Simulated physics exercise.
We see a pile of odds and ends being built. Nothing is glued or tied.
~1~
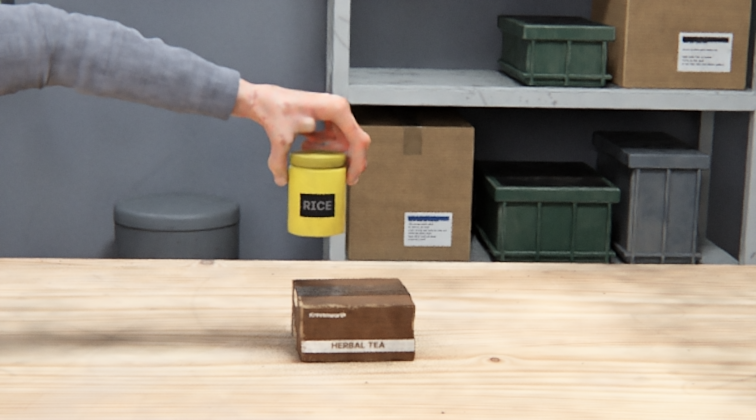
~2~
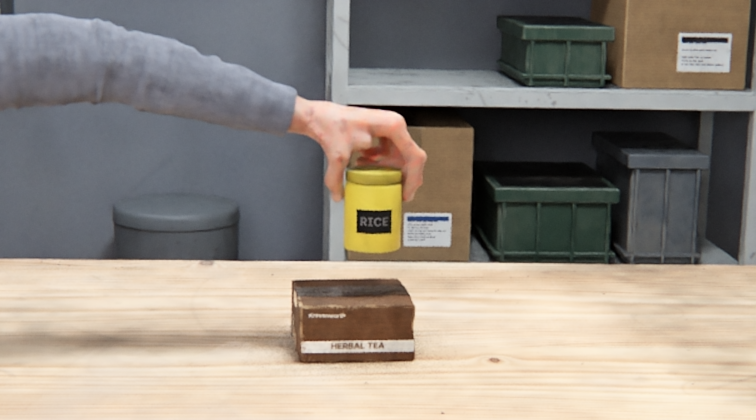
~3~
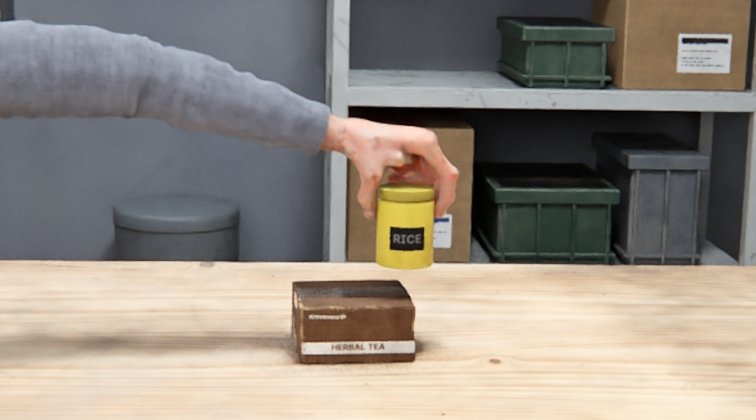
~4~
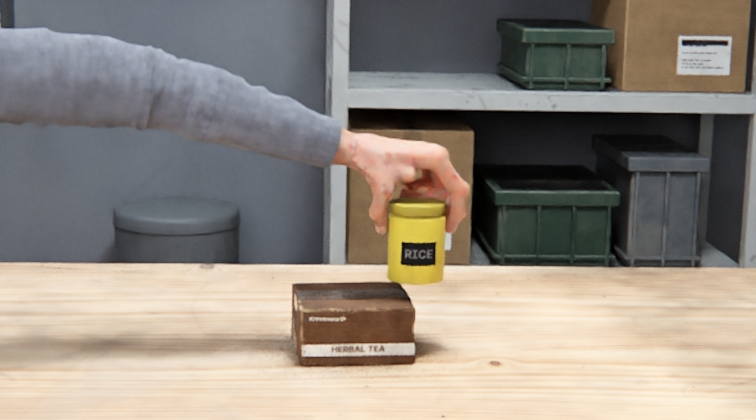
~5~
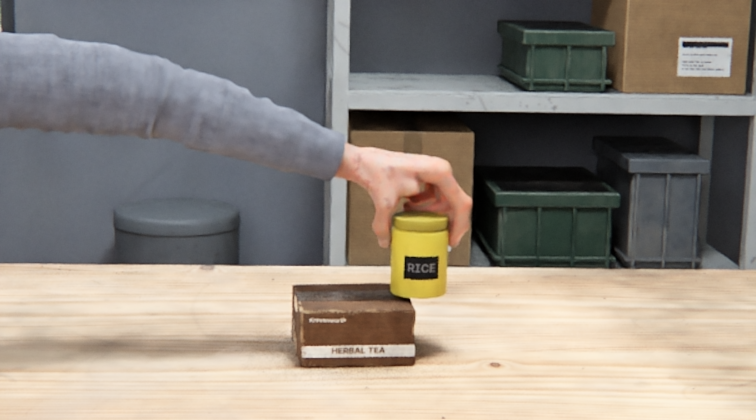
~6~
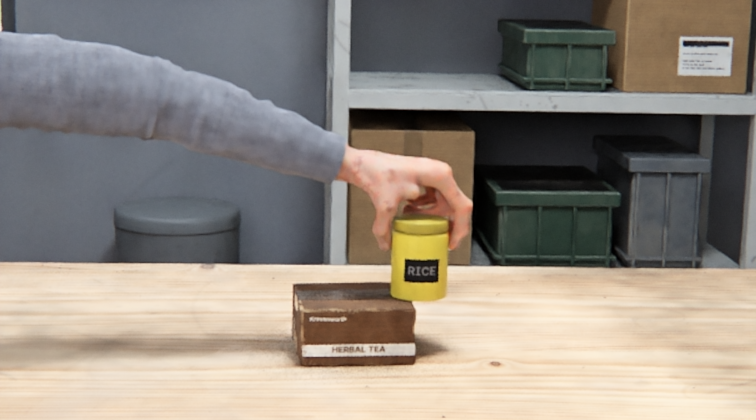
A hand lowers a yellow rice jar rightward onto the right edge of a brown box.
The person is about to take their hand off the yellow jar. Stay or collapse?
It comes apart.
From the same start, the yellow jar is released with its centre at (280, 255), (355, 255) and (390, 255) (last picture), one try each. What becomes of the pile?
First, it gives way; second, it keeps its balance; third, it stays up.
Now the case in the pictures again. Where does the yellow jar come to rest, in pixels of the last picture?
Near (476, 326).
Then, 0.30 s later than the last frame, yellow jar now fallen.
Then, 0.60 s later than the last frame, nothing new.
When it is over, fallen, yellow jar; brown box as before. End places, in pixels of the last picture, yellow jar near (476, 326). The pile gives way.
